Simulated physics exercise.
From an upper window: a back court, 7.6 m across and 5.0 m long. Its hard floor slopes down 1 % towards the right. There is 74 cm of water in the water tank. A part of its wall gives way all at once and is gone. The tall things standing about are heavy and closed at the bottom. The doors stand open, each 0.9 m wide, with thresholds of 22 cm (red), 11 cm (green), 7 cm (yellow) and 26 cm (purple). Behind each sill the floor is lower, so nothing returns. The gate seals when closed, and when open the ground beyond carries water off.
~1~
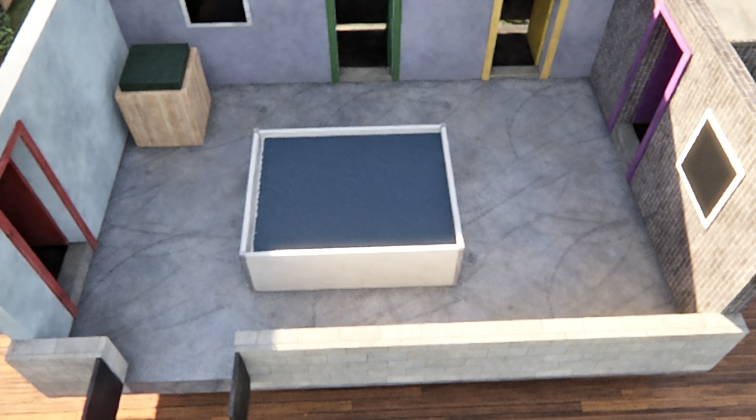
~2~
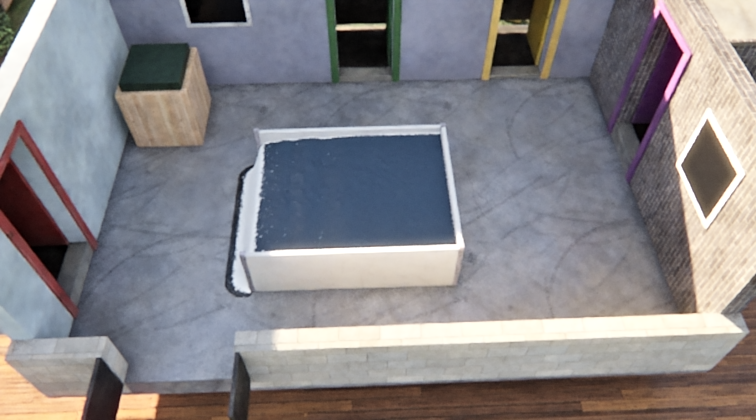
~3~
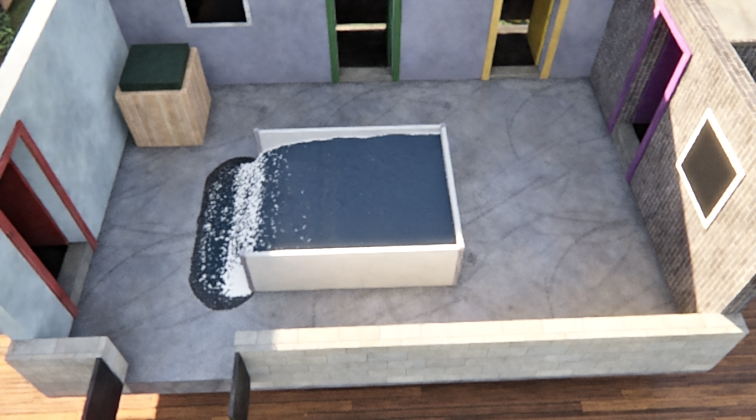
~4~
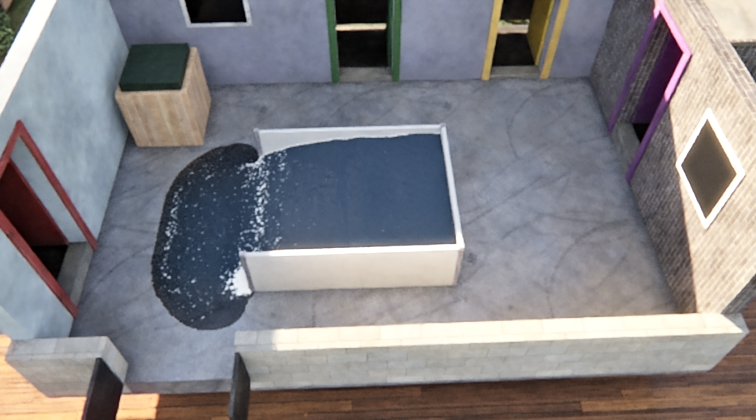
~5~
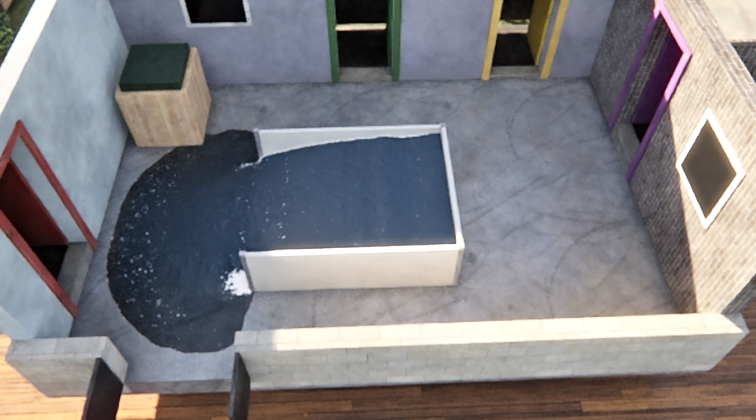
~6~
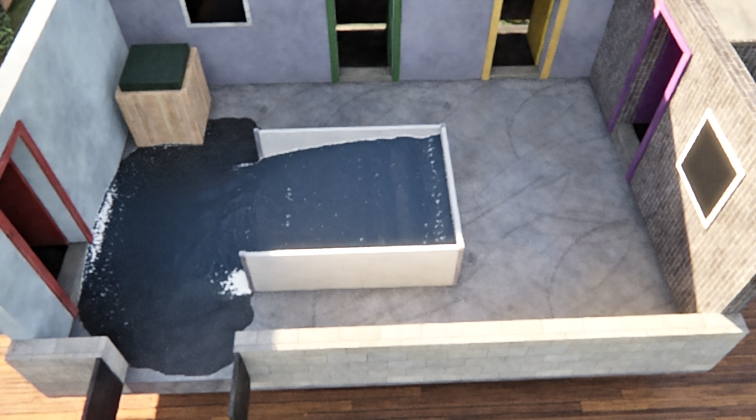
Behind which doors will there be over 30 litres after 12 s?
Door by door: At the red door it passes the limit; at the green door it does not reach the limit; at the yellow door it does not reach the limit; at the purple door it keeps below the limit.
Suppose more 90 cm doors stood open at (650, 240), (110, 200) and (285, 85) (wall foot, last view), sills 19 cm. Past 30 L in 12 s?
In turn: Not over, over, not over.
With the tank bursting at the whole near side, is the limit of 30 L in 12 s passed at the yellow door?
Against that limit: Yellow above.
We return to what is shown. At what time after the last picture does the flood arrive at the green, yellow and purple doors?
Arrival: Green 2.4 s, yellow 3.6 s, purple 4.5 s.
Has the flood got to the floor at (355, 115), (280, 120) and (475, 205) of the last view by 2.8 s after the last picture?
In that order: Flooded, wet, not reached.
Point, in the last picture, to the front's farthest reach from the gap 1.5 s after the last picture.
Near (142, 91).
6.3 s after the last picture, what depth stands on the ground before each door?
Depths in cm: Red 9, green 8, yellow 4, purple 14.
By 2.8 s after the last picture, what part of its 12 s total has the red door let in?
About 90 per cent.
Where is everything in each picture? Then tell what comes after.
The first picture shows still water, 74 cm deep, in the water tank at (351, 189).
In the second picture, the front is at (247, 293), 1.1 m from the gap at (259, 213); 0.5 m2 of floor is under water; 74 cm left at the back of the water tank.
In the third picture, the front is at (213, 302), 1.3 m from the gap at (259, 216); 1.7 m2 of floor is under water; 74 cm left at the back of the water tank.
In the fourth picture, water pours out at (260, 217) and has run 1.6 m, to (191, 320); typically 11 cm deep outside, 74 cm at the water tank's back.
In the fifth picture, water pours out at (260, 218) and has run 2.0 m, to (127, 305); typically 8 cm deep outside, 74 cm at the water tank's back.
In the sixth picture, the front is at (80, 302), 2.5 m from the gap at (260, 218); 7.0 m2 of floor is under water; 70 cm left at the back of the water tank.
Then, 0.7 s after the last picture water covers 25 % of the floor and is deepest (45 cm) near (111, 240); red door 39 cm at the sill, 37 L in, green door not reached, yellow door not reached, purple door not reached.
Then, 1.5 s after the last picture water covers 30 % of the floor and is deepest (50 cm) near (62, 365); red door 42 cm at the sill, 109 L in, green door not reached, yellow door not reached, purple door not reached.
Then, 2.8 s after the last picture water covers 50 % of the floor and is deepest (36 cm) near (66, 351); red door 30 cm at the sill, 203 L in, green door 10 cm at the sill, 0 L in, yellow door not reached, purple door not reached.
Then, 6.3 s after the last picture water covers 90 % of the floor and is deepest (22 cm) near (644, 225); red door 9 cm at the sill, 220 L in, green door 8 cm at the sill, 1 L in, yellow door 4 cm at the sill, 0 L in, purple door 14 cm at the sill, 0 L in.
Then, 11.3 s after the last picture water covers 95 % of the floor and is deepest (14 cm) near (589, 81); red door 7 cm at the sill, 220 L in, green door 4 cm at the sill, 1 L in, yellow door 11 cm at the sill, 11 L in, purple door 11 cm at the sill, 0 L in.
